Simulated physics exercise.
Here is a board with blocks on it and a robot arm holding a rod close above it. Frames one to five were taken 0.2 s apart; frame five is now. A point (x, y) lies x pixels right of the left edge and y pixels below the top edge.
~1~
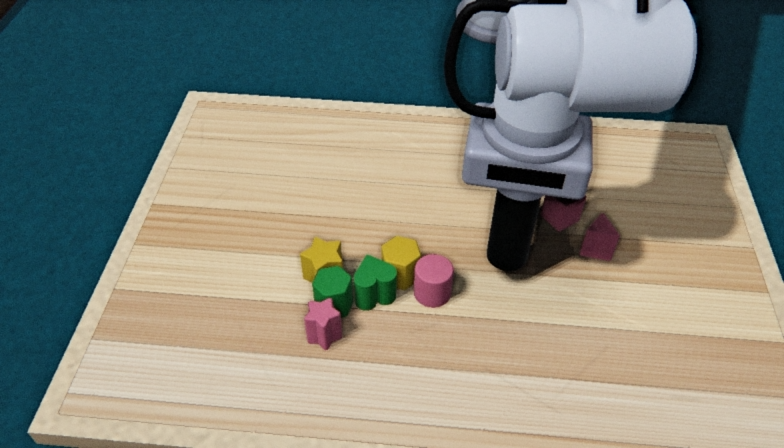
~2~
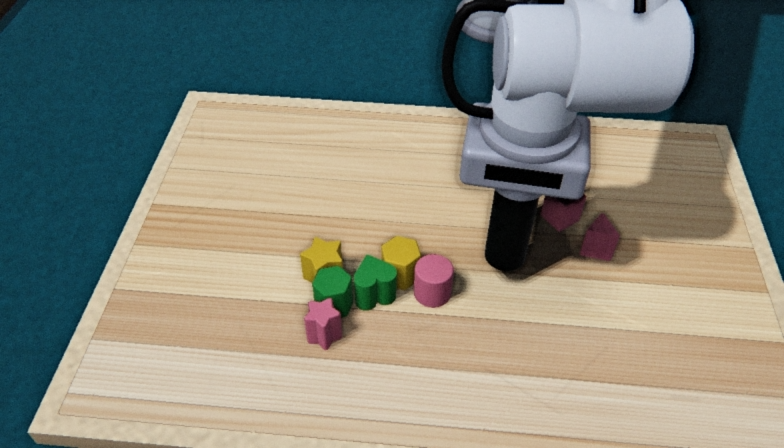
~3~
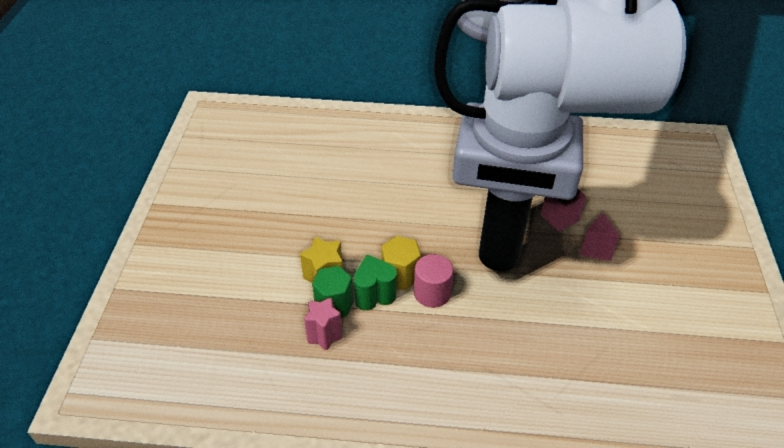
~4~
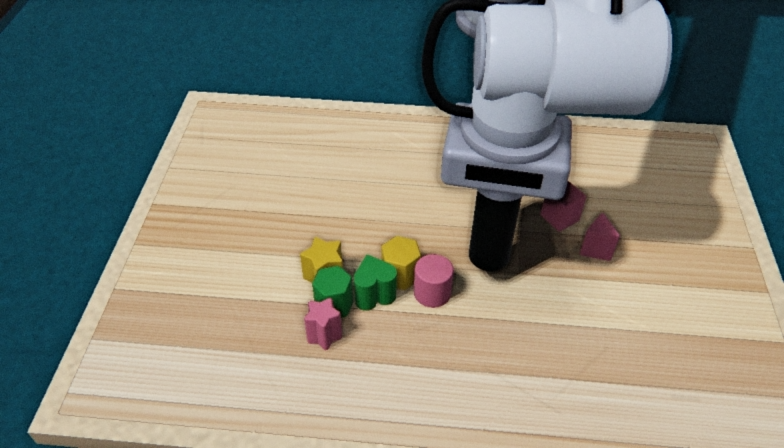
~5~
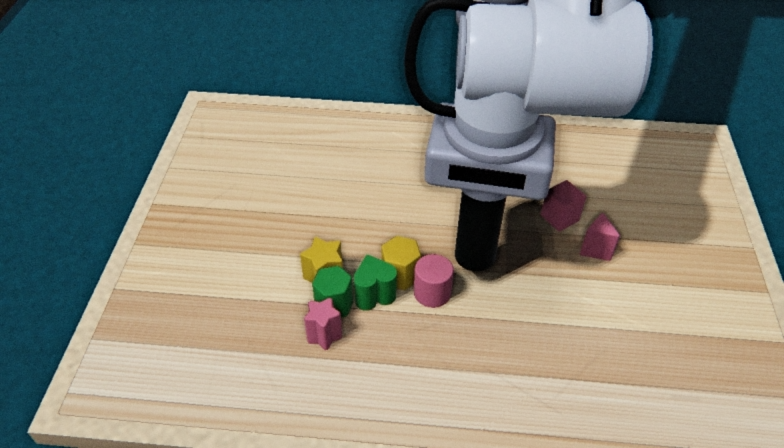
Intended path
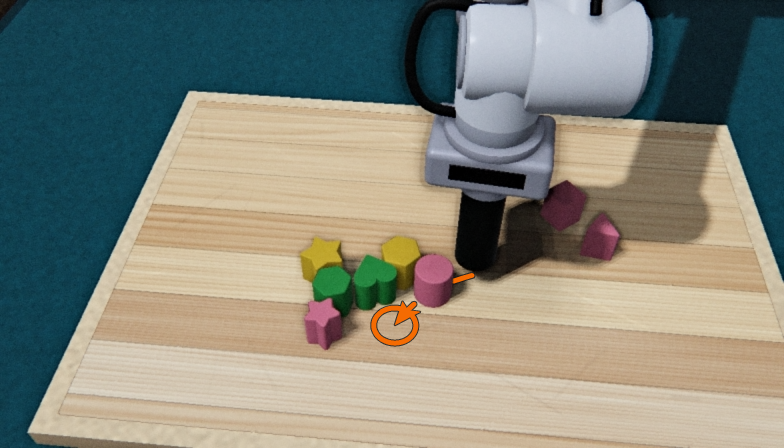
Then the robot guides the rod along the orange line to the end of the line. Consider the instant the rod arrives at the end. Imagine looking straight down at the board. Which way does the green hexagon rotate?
It goes round opposite to clock hands.
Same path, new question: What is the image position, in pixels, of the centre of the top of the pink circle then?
It should be at (366, 327) by then.
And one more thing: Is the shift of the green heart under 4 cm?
Yes, that is how it ends up.
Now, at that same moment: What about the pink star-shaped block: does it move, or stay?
The block stays on its spot.
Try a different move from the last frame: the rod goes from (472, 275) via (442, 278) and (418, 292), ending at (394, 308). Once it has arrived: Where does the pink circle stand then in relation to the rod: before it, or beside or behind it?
When the path is over, you would find the pink circle still in front of the rod.
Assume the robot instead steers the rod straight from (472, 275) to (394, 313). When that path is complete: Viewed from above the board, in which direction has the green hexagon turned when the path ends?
Viewed from above: Anti-clockwise.
Path on the board, from (472, 275) via (442, 286) and (416, 302), ending at (395, 325).
The first path, step by step. One third of the way, rod (443, 267); green heart (371, 272); pink circle (412, 280).
Two thirds of the way, rod (416, 284); green hexagon (319, 278), turned 25° anticlockwise; green heart (359, 282), turned 75° clockwise; yellow hexagon (392, 250), turned 30° clockwise; pink circle (389, 303).
At the end, rod (395, 307); pink star-shaped block in place; green hexagon (319, 278), turned 25° anticlockwise; green heart (359, 282), turned 75° clockwise; yellow hexagon (392, 250), turned 30° clockwise; pink circle (366, 327).
